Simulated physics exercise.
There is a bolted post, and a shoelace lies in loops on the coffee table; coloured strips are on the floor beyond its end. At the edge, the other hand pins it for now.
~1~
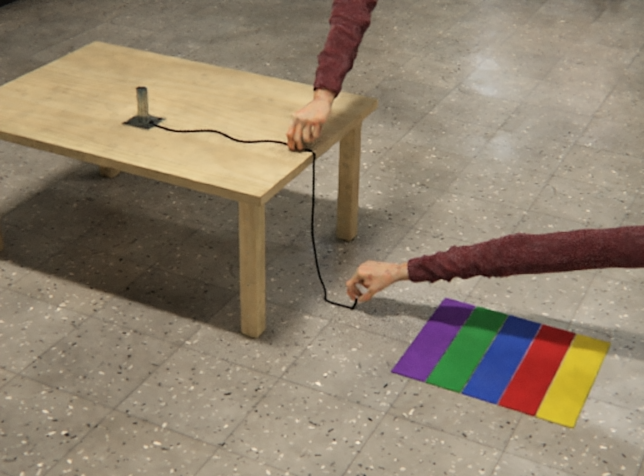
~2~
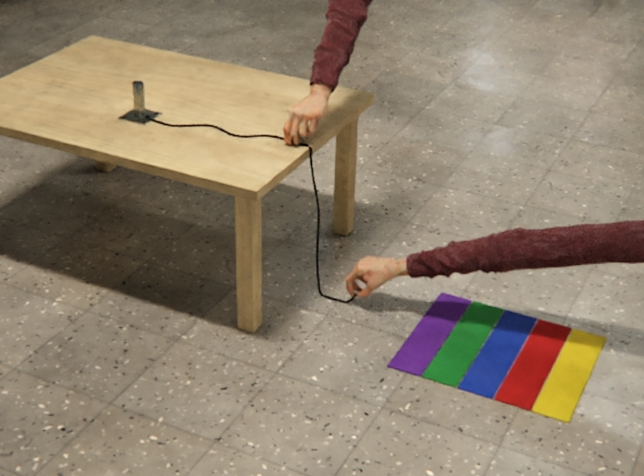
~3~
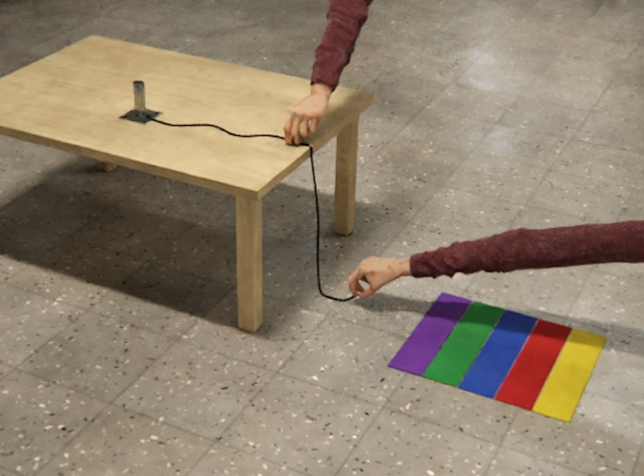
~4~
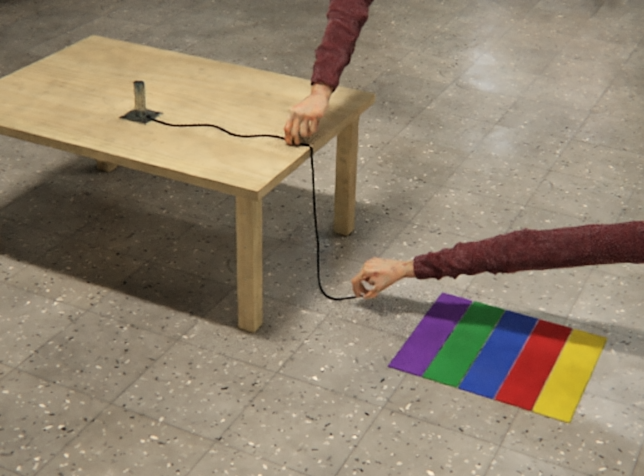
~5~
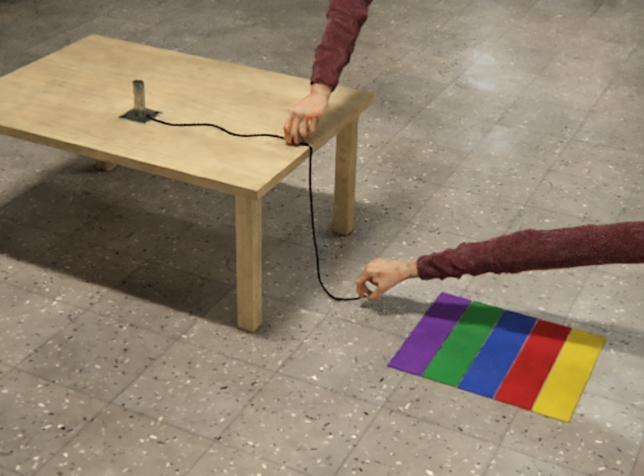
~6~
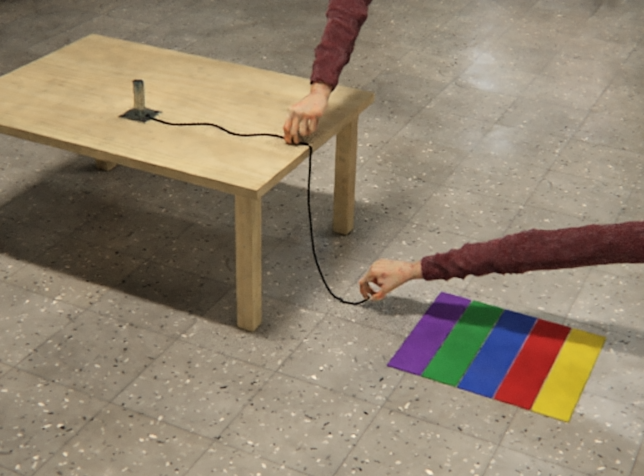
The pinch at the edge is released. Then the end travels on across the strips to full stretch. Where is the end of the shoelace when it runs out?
Above the green strip.
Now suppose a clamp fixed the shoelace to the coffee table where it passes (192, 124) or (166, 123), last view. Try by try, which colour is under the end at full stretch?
Green; green.
Soon after, end near (405, 307); short of the strips.
After that, end near (445, 319); over purple.
At the stop, end near (467, 325); over green. It gets as far as the green strip.
